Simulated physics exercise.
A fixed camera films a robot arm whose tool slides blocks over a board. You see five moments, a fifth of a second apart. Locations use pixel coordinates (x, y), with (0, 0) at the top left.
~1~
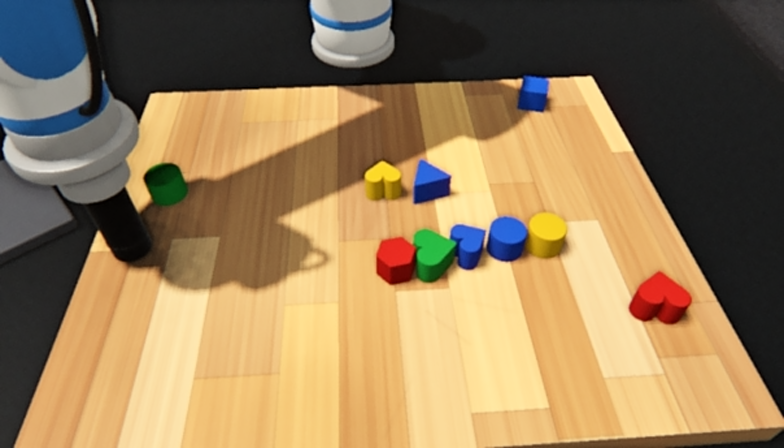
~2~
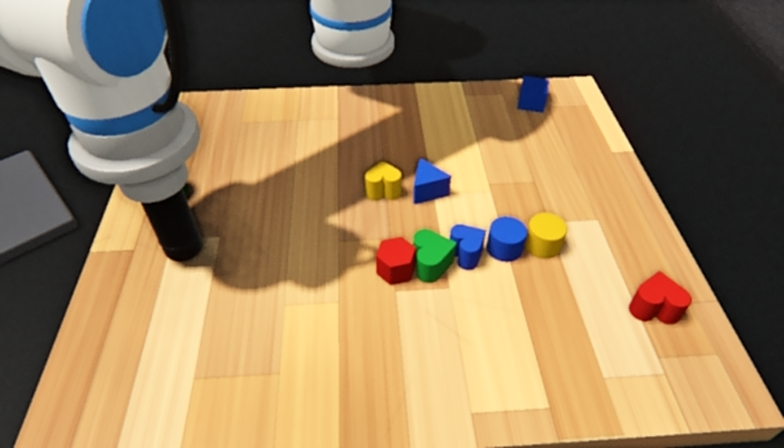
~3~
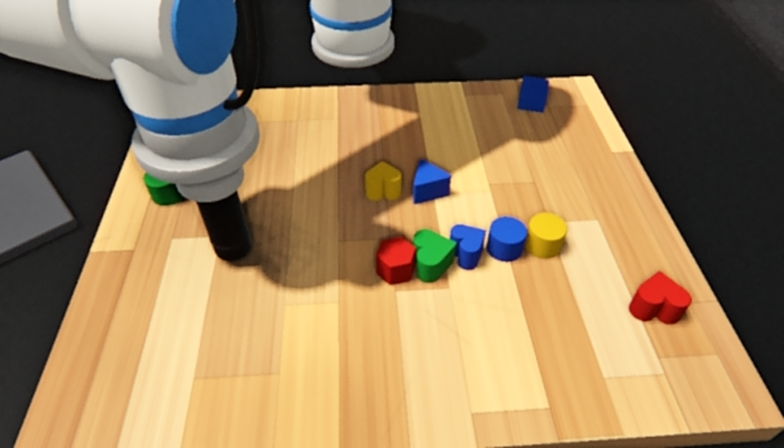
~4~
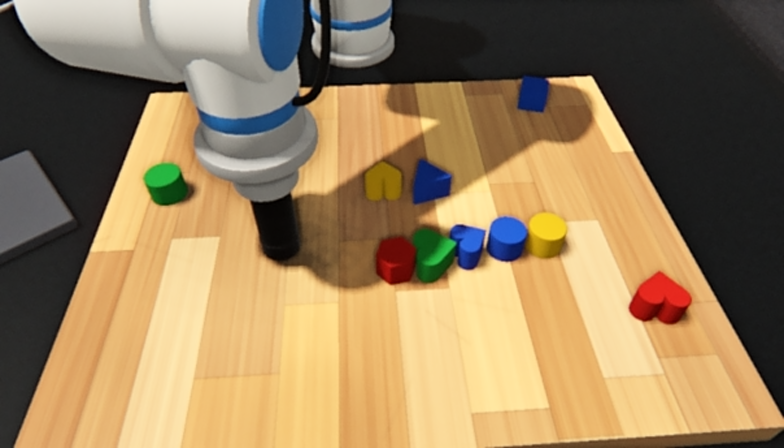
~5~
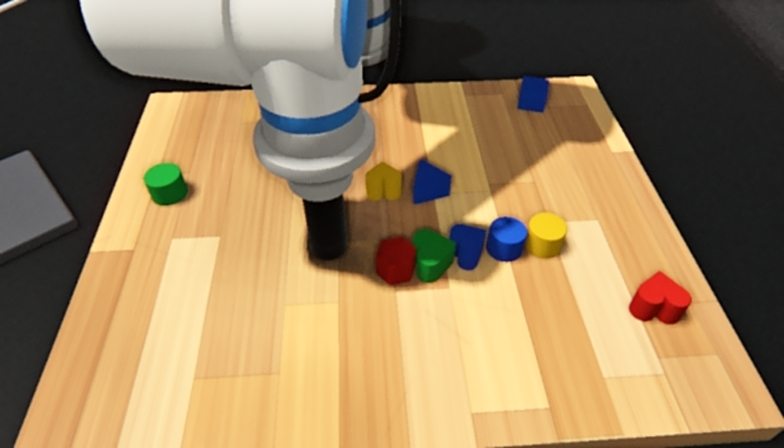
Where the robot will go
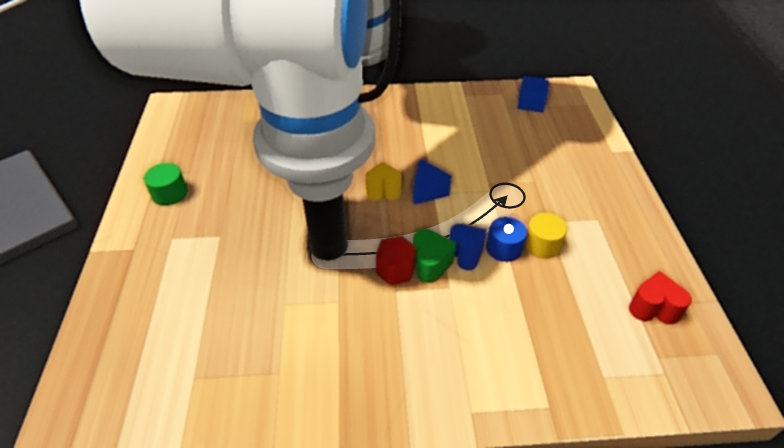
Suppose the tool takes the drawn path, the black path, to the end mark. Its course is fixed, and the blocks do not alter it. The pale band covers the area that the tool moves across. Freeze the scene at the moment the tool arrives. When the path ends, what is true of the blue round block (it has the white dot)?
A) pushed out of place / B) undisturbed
The one that fits is B, undisturbed.
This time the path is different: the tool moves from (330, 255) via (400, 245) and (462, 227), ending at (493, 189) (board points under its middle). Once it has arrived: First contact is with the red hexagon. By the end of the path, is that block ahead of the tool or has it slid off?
At that point it is off to one side or behind.
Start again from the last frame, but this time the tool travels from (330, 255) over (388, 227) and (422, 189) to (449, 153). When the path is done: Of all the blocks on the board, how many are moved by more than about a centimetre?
I think only one will be displaced.
Path on the board, from (330, 255) through (402, 250) and (464, 228) to (507, 195); the dot is on the blue round block.
What follows on the original path. One third of the way, tool (402, 242); red hexagon (414, 259), turned 45° clockwise; green heart block (452, 252), turned 20° anticlockwise; blue heart block (477, 236), turned 25° anticlockwise.
Two thirds of the way, tool (465, 221); red hexagon (414, 259), turned 45° clockwise; green heart block (452, 252), turned 20° anticlockwise; blue heart block (480, 237), turned 25° anticlockwise.
At the end, tool (509, 188); red hexagon (414, 259), turned 45° clockwise; green heart block (452, 252), turned 20° anticlockwise; blue heart block (480, 237), turned 25° anticlockwise; blue round block in place; yellow round block in place.
